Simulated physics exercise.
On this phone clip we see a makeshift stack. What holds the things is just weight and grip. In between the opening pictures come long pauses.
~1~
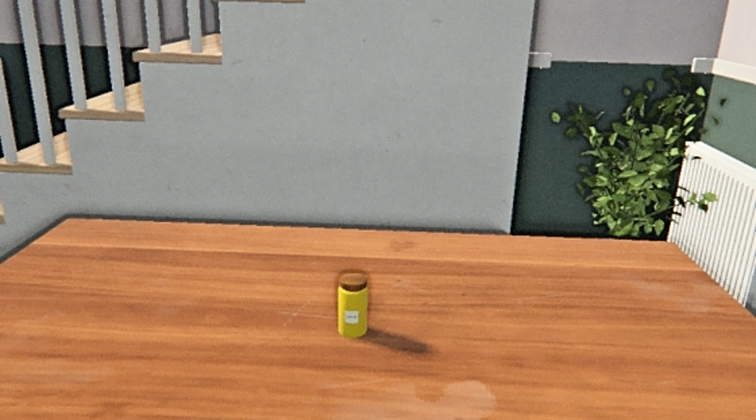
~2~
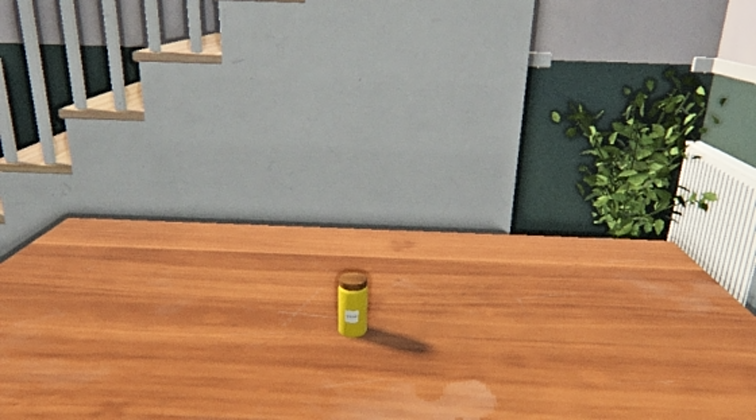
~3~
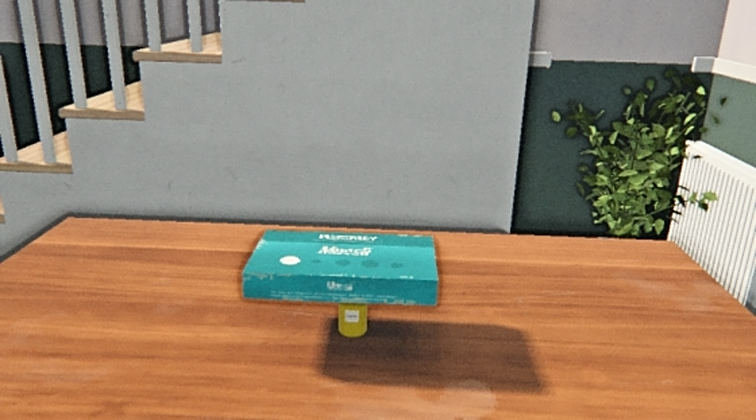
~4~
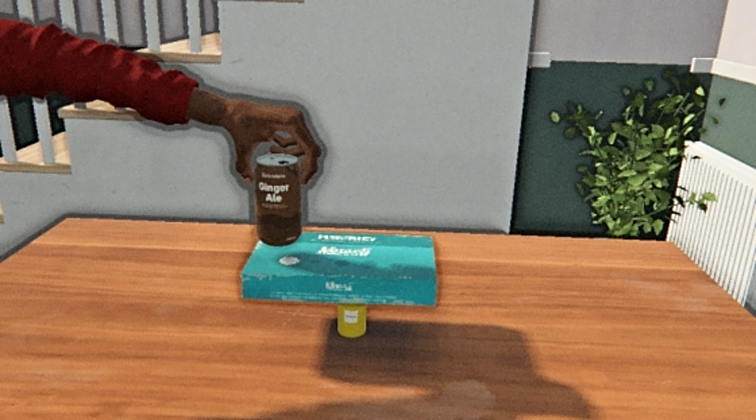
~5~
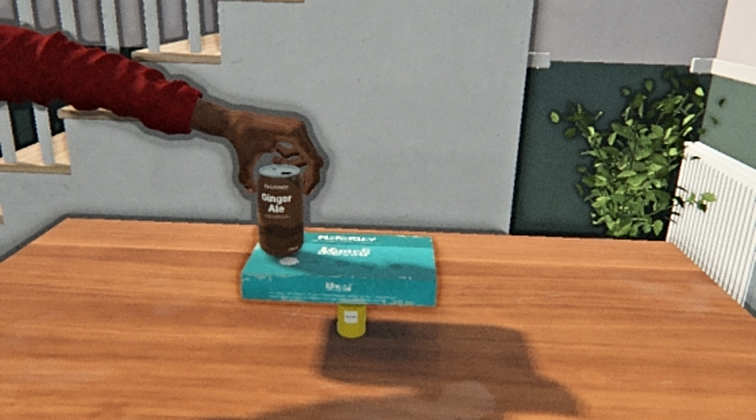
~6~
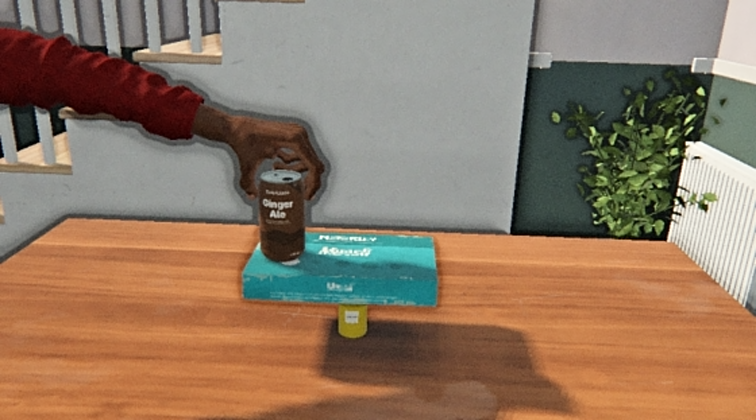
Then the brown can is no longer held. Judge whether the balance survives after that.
Most likely it does not remain standing.
Then, 0.40 s later than the last frame, brown can now fallen; turquoise packet tilted by 46°.
Then, 0.60 s later than the last frame, turquoise packet now fallen; yellow shaker moved a little.
When it is over, fallen, turquoise packet and brown can; yellow shaker as before. The stack loses its balance.
